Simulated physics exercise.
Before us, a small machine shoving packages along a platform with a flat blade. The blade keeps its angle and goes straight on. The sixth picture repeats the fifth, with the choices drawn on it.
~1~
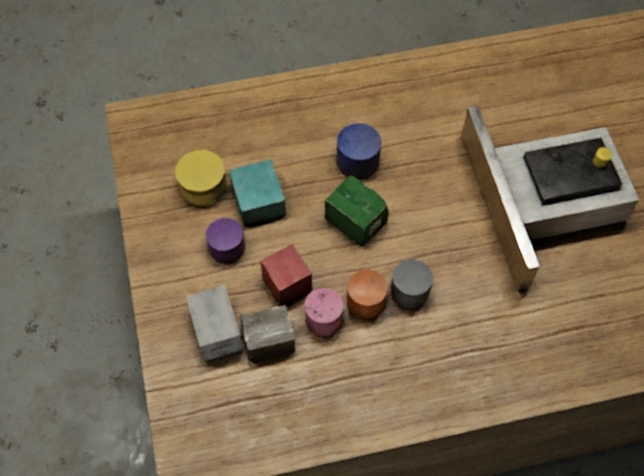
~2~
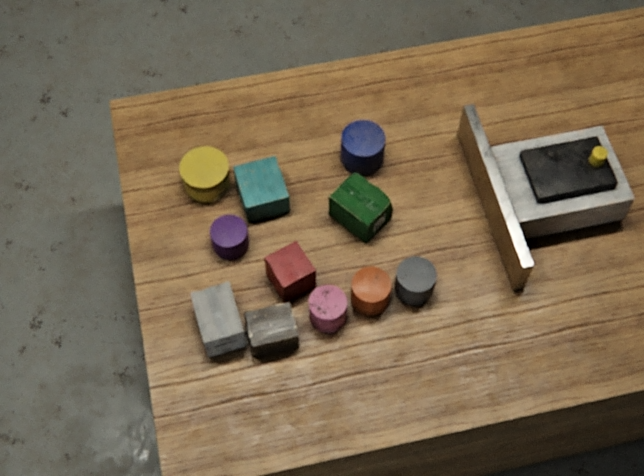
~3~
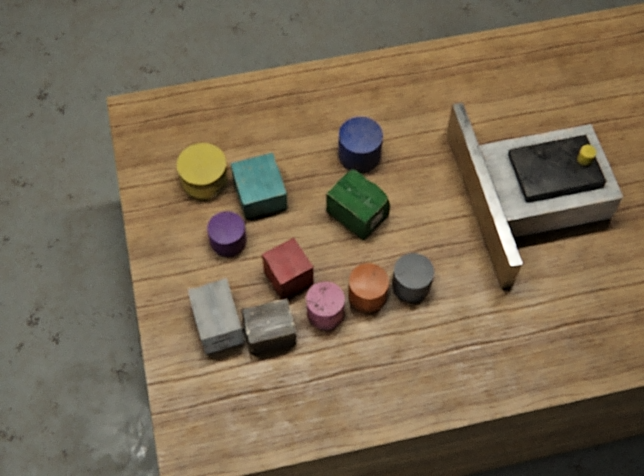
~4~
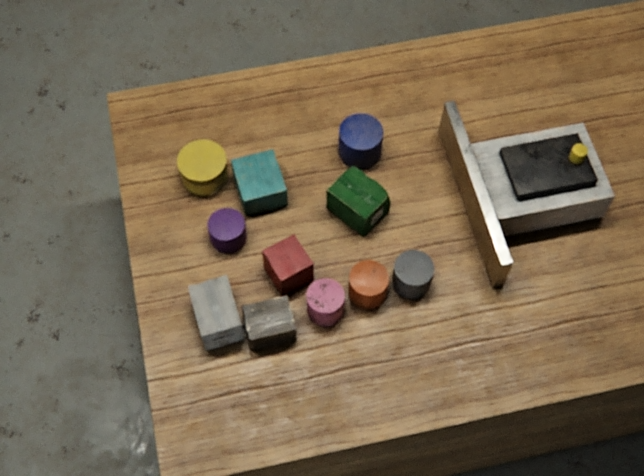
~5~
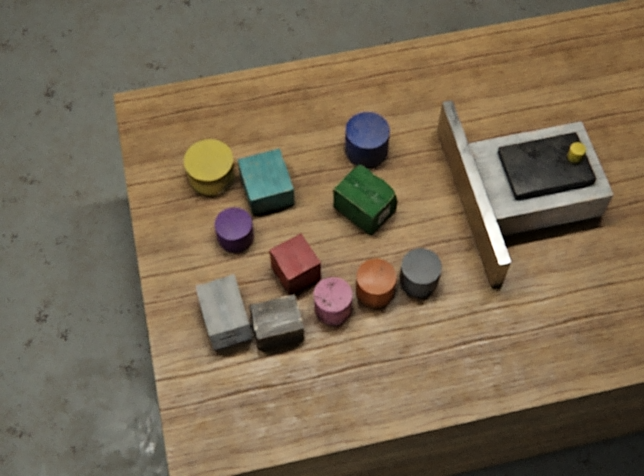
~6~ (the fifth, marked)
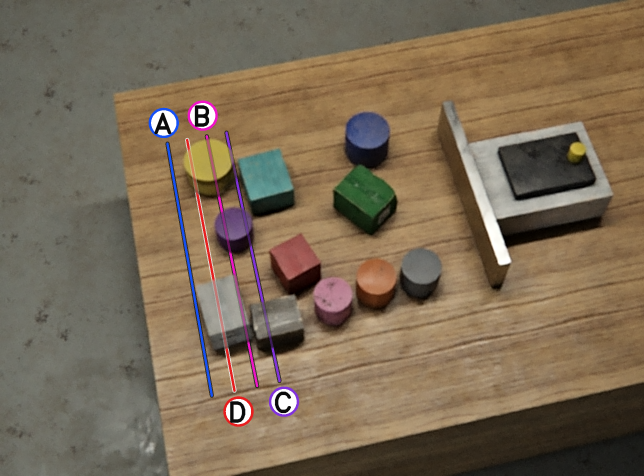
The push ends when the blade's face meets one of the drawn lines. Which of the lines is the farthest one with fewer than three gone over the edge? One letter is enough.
D.
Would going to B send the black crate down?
No.
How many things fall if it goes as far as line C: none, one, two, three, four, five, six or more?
By then, none.
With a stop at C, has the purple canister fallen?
By then, no.
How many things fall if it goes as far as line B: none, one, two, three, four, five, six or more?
In all, none.
On the marked copy, A at (188, 261); B at (230, 252); C at (251, 248); D at (209, 256).
Taking D. A third of the way, robot (449, 184); black crate (271, 326); pink canister (311, 312).
Two thirds of the way, robot (353, 203); yellow pail (161, 165); white box (201, 317).
When it is over, robot (278, 218); turquoise crate (132, 208); purple canister (145, 244); none fallen.
As for the rest, A drops five; B is within the limit but short; C is within the limit but short.
